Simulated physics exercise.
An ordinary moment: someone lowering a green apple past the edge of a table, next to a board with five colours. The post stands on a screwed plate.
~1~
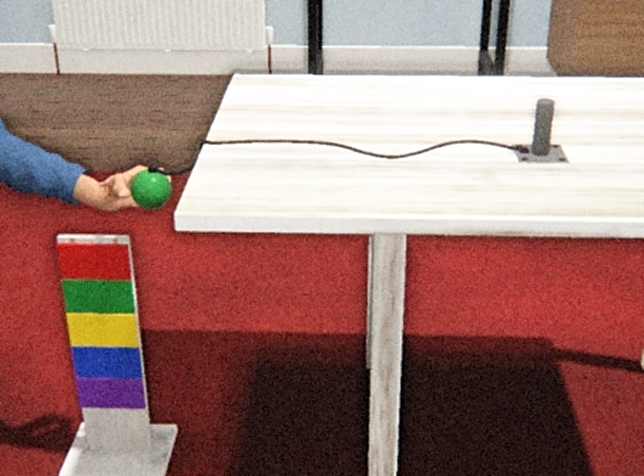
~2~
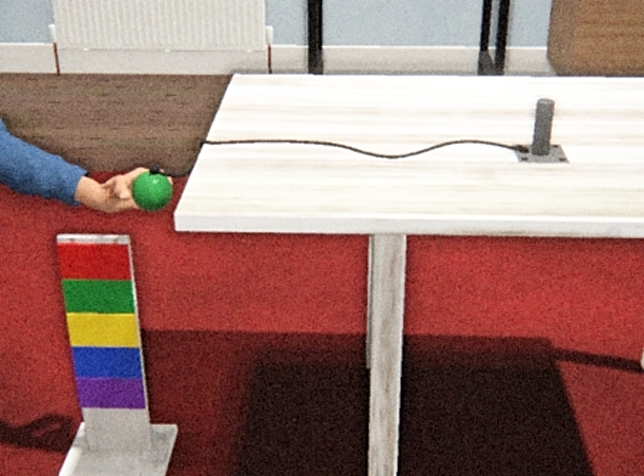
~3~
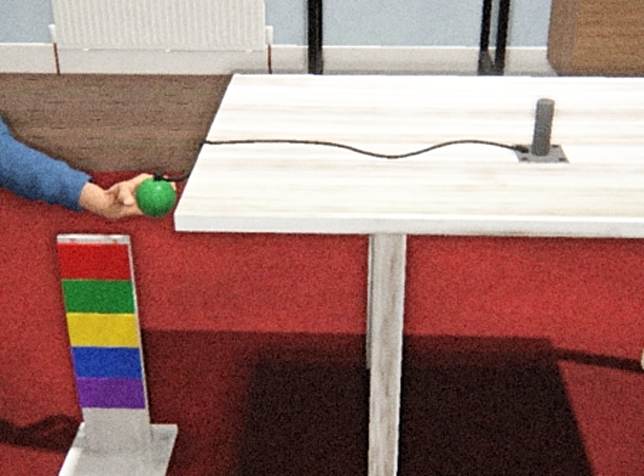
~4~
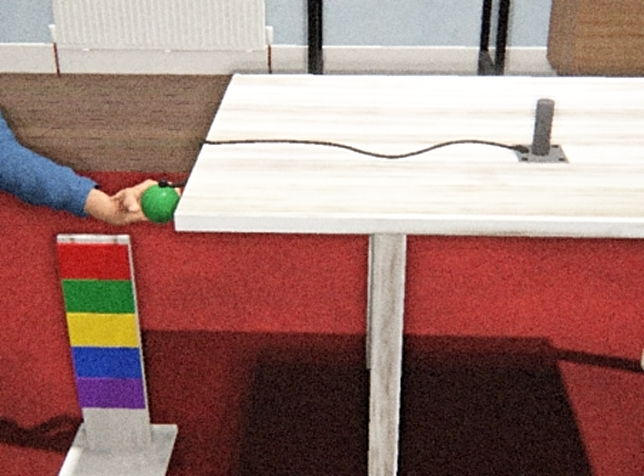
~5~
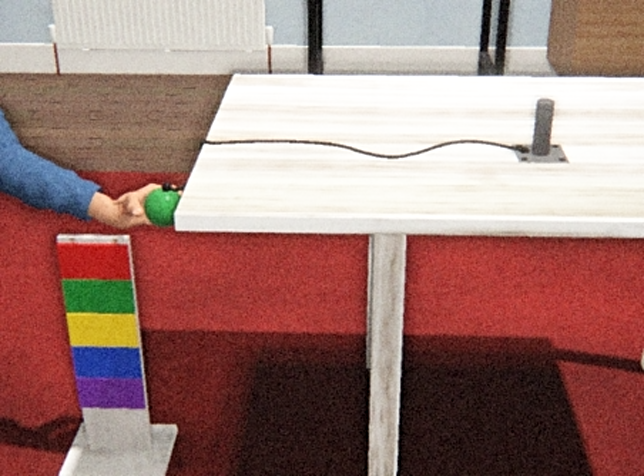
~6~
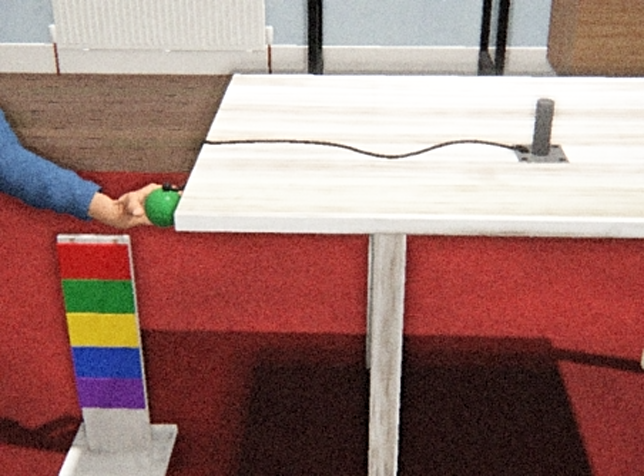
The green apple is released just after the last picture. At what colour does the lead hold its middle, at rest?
Its centre hangs level with the red band.
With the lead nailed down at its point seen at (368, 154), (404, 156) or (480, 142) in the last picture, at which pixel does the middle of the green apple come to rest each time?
About (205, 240), (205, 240) and (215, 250).
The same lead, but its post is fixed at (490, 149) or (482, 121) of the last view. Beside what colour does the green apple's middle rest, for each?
Taking them in turn: Green; green.
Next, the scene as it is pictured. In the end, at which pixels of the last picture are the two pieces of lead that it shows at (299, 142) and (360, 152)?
Near (267, 149) and (335, 150).
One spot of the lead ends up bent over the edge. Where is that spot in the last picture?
It lies at about (232, 143).
Soon after, apple near (203, 253); level with red.
After that, apple near (198, 267); level with red.
In the end, apple near (216, 265); level with red. Its middle rests at the red band.
